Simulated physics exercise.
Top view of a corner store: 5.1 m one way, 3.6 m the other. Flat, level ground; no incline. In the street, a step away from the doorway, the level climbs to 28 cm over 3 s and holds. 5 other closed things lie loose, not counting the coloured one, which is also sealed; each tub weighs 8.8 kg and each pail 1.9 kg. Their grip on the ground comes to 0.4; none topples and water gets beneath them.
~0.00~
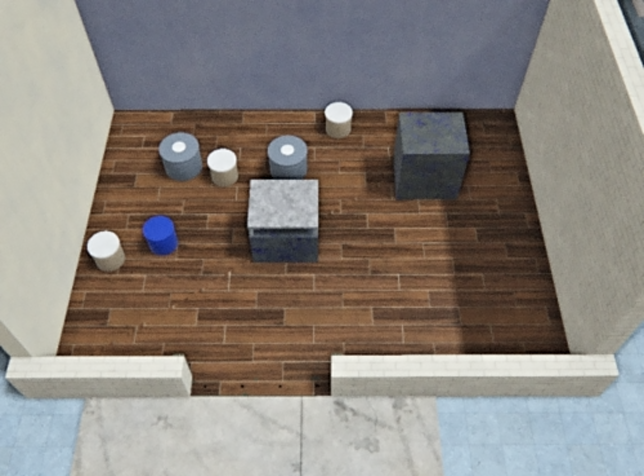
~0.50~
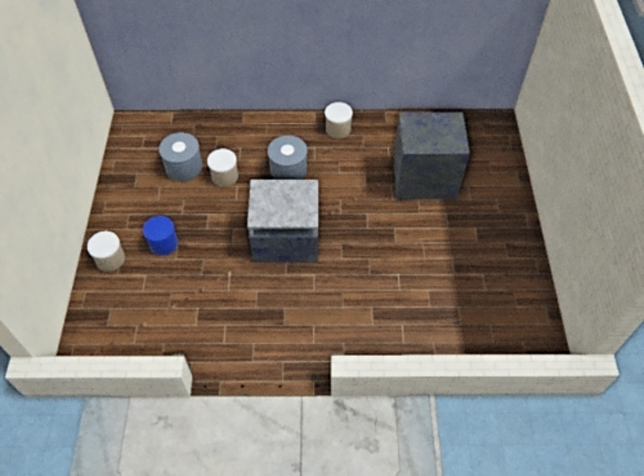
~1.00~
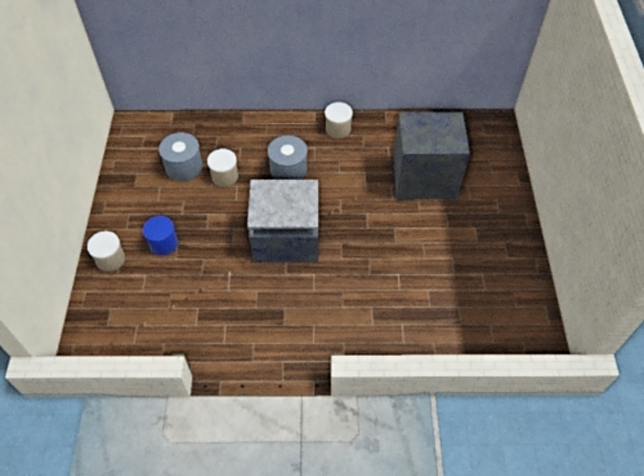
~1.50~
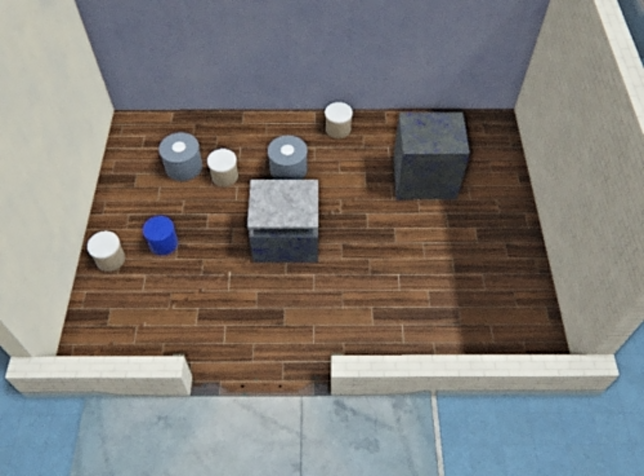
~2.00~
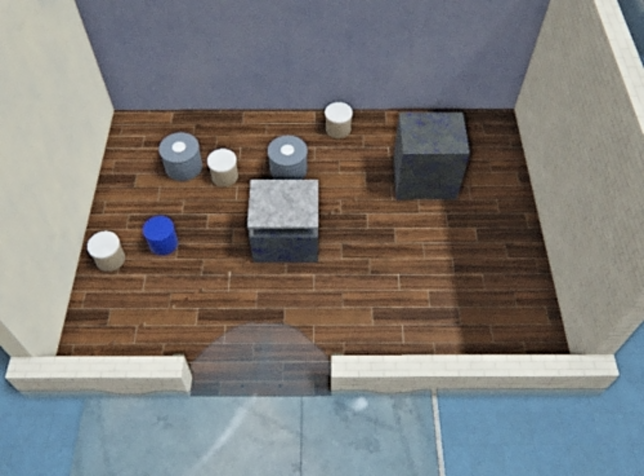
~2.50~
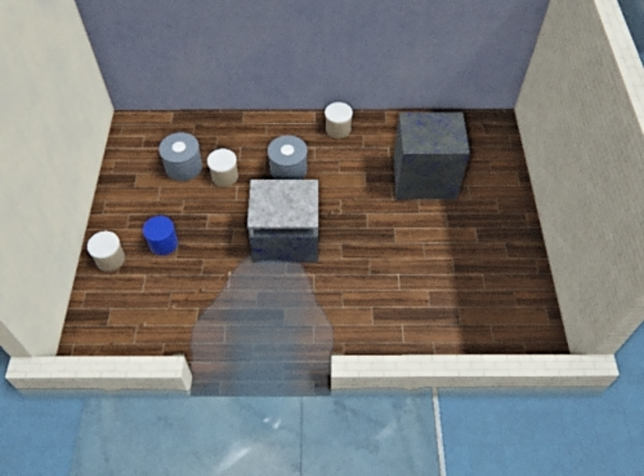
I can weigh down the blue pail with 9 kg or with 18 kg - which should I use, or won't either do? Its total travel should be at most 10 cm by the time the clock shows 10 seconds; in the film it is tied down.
Go with neither; both fall short.
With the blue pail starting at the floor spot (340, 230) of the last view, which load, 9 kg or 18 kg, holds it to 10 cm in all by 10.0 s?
Note: Heavier only OK.
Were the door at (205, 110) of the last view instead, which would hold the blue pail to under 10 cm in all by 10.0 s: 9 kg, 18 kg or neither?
Both fall short.
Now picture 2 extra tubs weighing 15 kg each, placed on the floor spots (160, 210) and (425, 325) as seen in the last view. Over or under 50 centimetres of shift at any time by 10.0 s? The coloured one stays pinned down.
The first is further, the second not as far.
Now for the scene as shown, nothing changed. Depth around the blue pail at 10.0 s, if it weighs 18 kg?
Something like 14 centimetres.
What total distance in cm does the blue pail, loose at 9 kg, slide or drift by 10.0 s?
450 cm, roughly.
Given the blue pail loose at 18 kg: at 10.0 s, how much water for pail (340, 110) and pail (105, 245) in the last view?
I'd estimate 7 cm for the first and 15 cm for the second.
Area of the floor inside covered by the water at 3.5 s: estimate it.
Wet: Near 5.5 m2.
After 3.5 s the blue pail would be 0 cm from its start with 9 kg and 0 cm from its start with 18 kg; 3 cm of water round it then.
After 4.5 s the blue pail would be 52 cm from its start with 9 kg and 13 cm from its start with 18 kg; 8 cm of water round it then.
After 7.0 s the blue pail would be 178 cm from its start with 9 kg and 43 cm from its start with 18 kg; 11 cm of water round it then.
After 10.0 s the blue pail would be 262 cm from its start with 9 kg and 53 cm from its start with 18 kg; 14 cm of water round it then.
